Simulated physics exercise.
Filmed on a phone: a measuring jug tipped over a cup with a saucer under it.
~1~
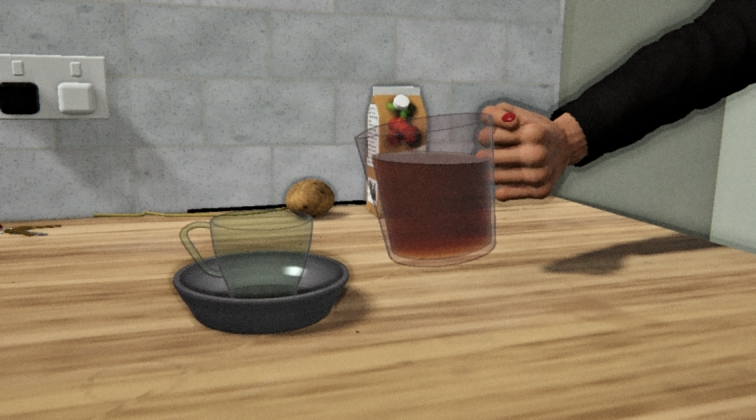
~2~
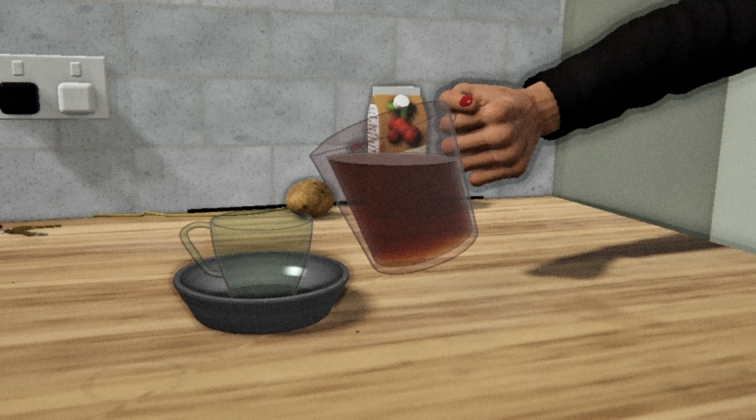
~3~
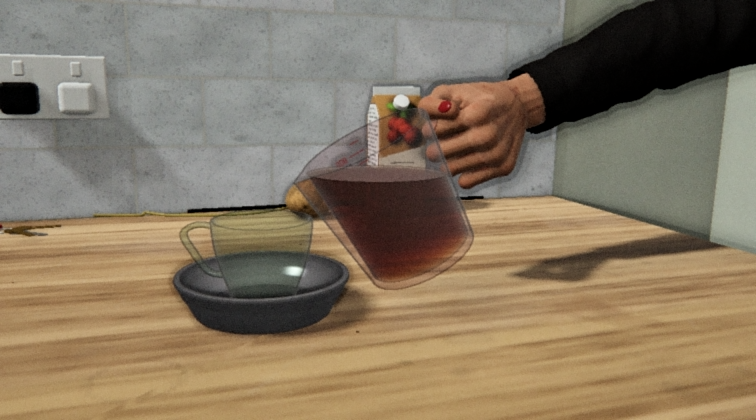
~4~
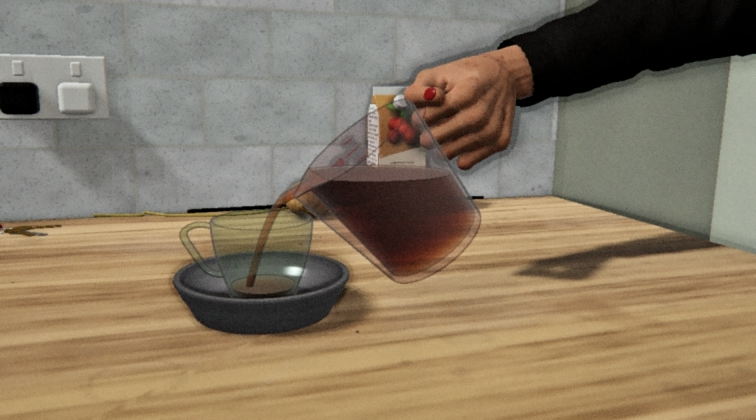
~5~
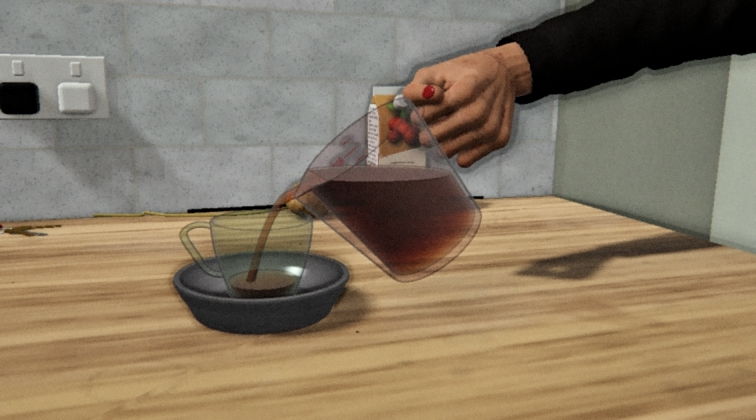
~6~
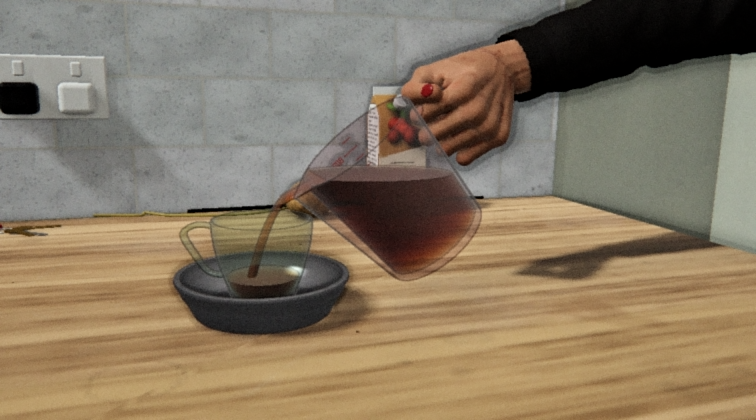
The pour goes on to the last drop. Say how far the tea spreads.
It floods on to the top.
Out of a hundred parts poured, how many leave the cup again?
I make it 65 per cent.
Shortly, the cup is full to the brim; the saucer is wet, with room to spare.
Then, the cup is full to the brim; the saucer is full and running over.
At the finish, the cup is full to the brim; the saucer is full and running over.
